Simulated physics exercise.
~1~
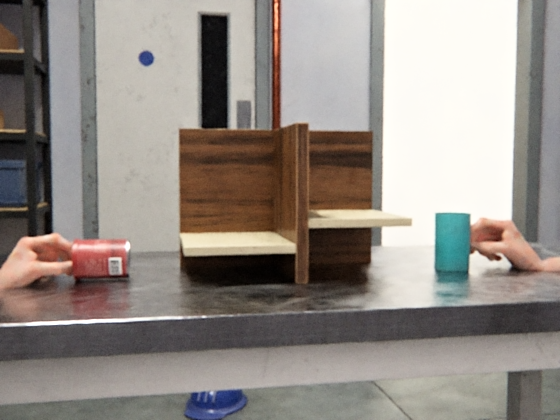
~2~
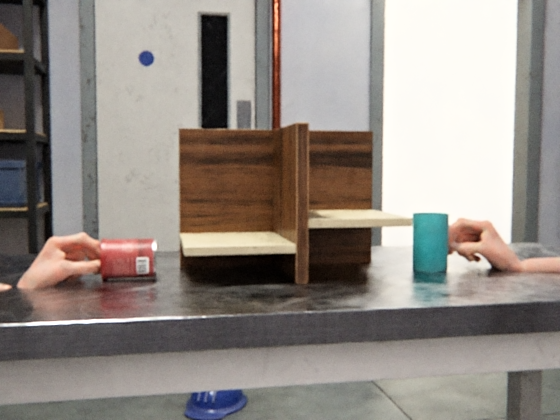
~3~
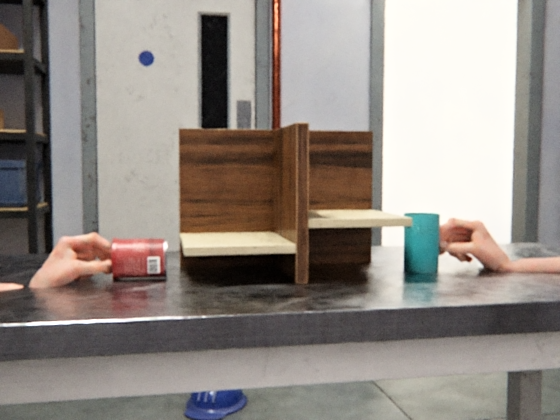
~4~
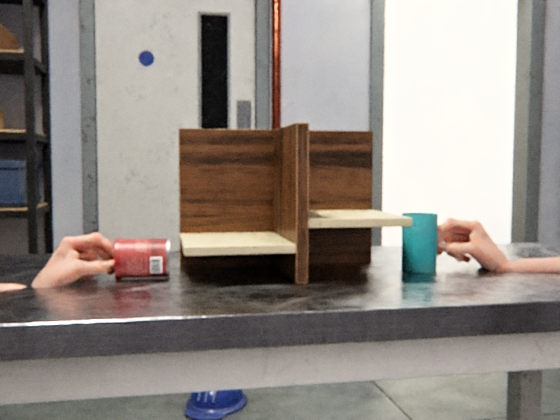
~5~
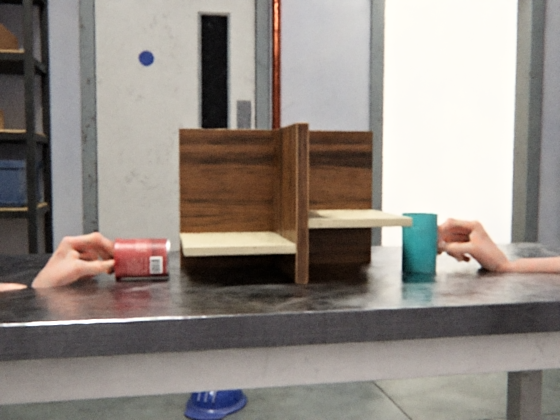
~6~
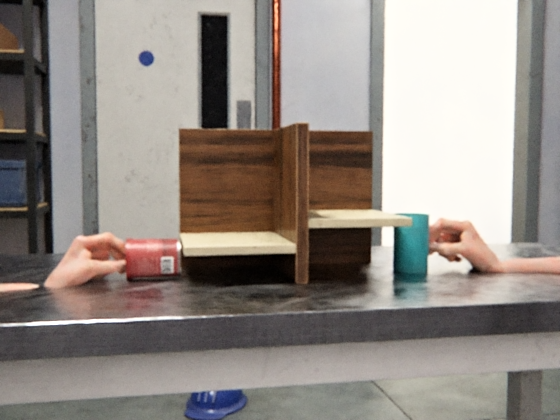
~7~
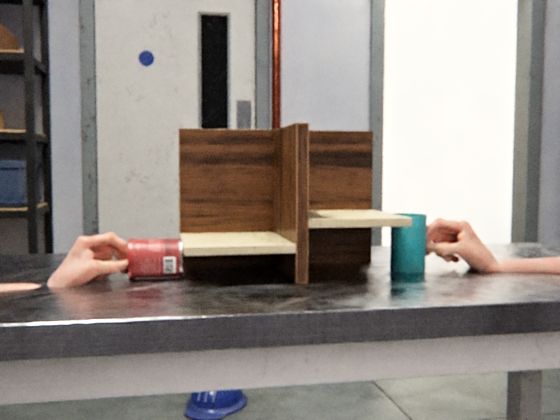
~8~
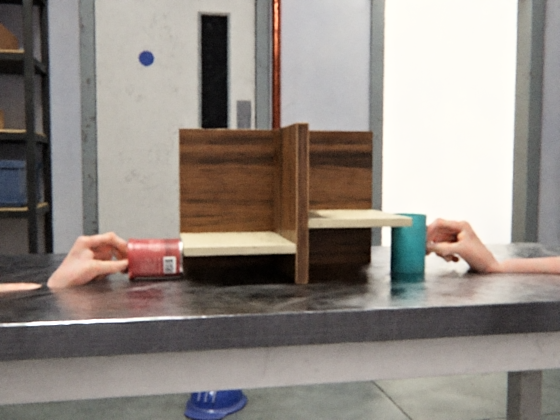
Two hands slide a red tin and a turquoise beaker inward until both stop at the shelf edges.
